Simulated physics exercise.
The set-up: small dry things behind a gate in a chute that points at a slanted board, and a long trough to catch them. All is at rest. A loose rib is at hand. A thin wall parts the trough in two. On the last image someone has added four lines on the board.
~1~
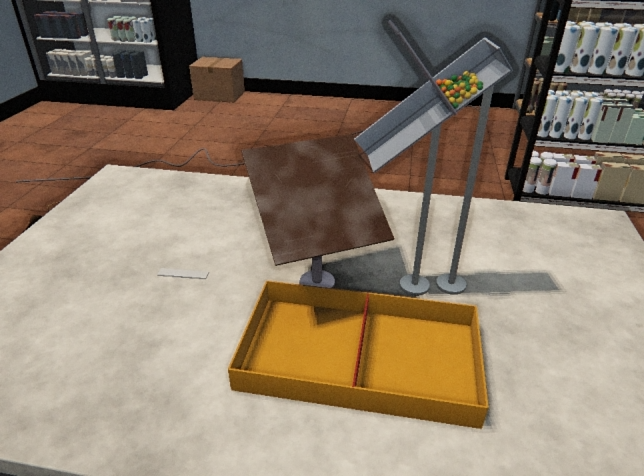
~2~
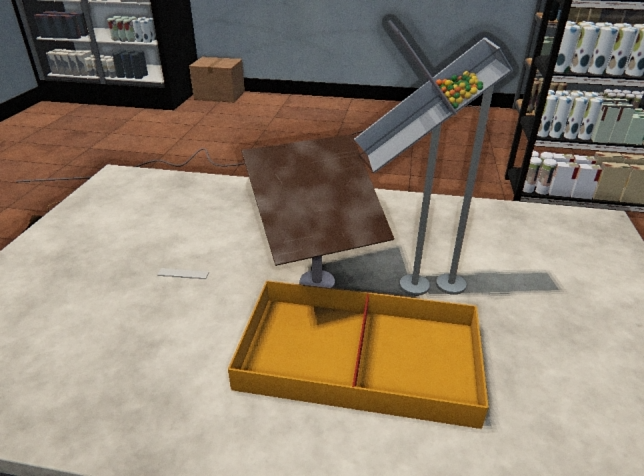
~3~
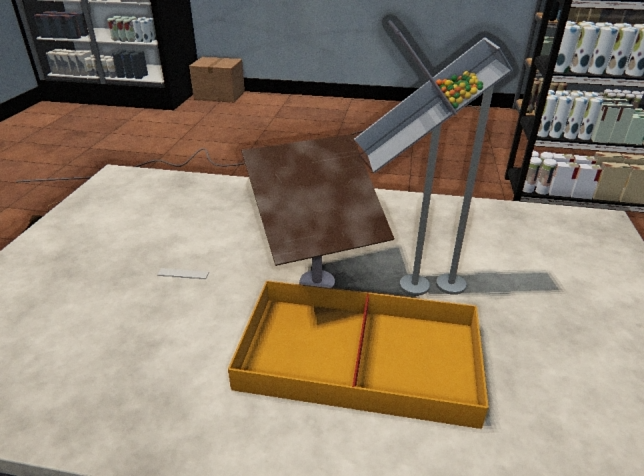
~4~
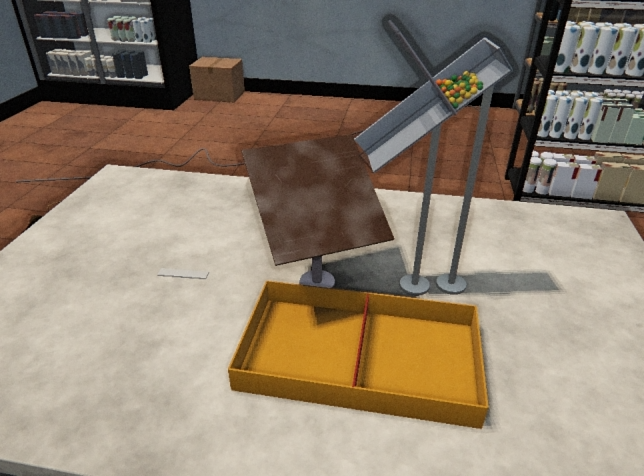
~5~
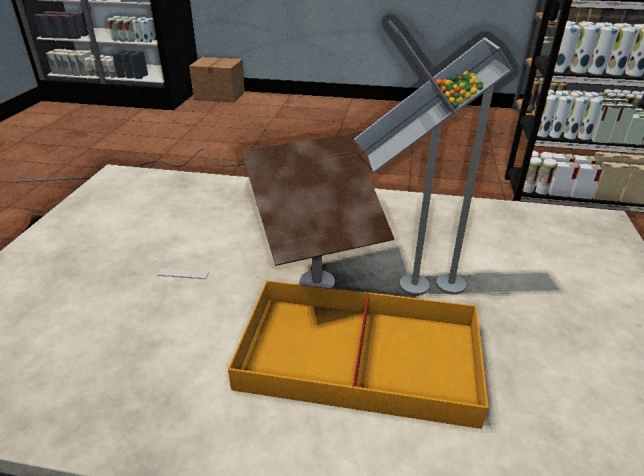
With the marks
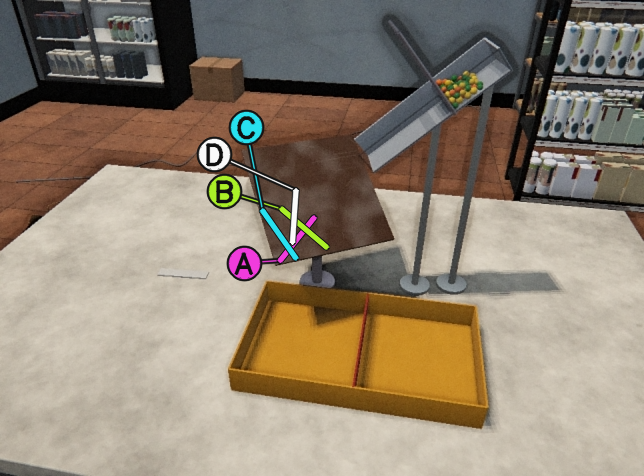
A brown slanted board on a short stand and a grey sloping chute holding small green, orange and red beads rise from a pale, mottled tabletop, seen from slightly above in a shop-like room. A yellow-orange trough split by a thin red wall sits in front, with shelves and a cardboard box behind. Nothing visibly moves, and the view stays fixed.
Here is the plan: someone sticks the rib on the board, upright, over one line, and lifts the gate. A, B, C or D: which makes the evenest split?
The answer is line B.
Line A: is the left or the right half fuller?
Left.
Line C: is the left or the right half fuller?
Left.
On the marked copy, line A from (313, 217) to (280, 260); line B from (281, 209) to (326, 247); line C from (262, 210) to (295, 257); line D from (295, 190) to (292, 242).
Choosing A, of what is caught, most in the left half, about a quarter in the right.
Choosing B, of what is caught, about a third in the left half, about two thirds in the right.
Choosing C, of what is caught, most in the left half, a small part in the right.
Choosing D, of what is caught, most in the left half, about a quarter in the right.
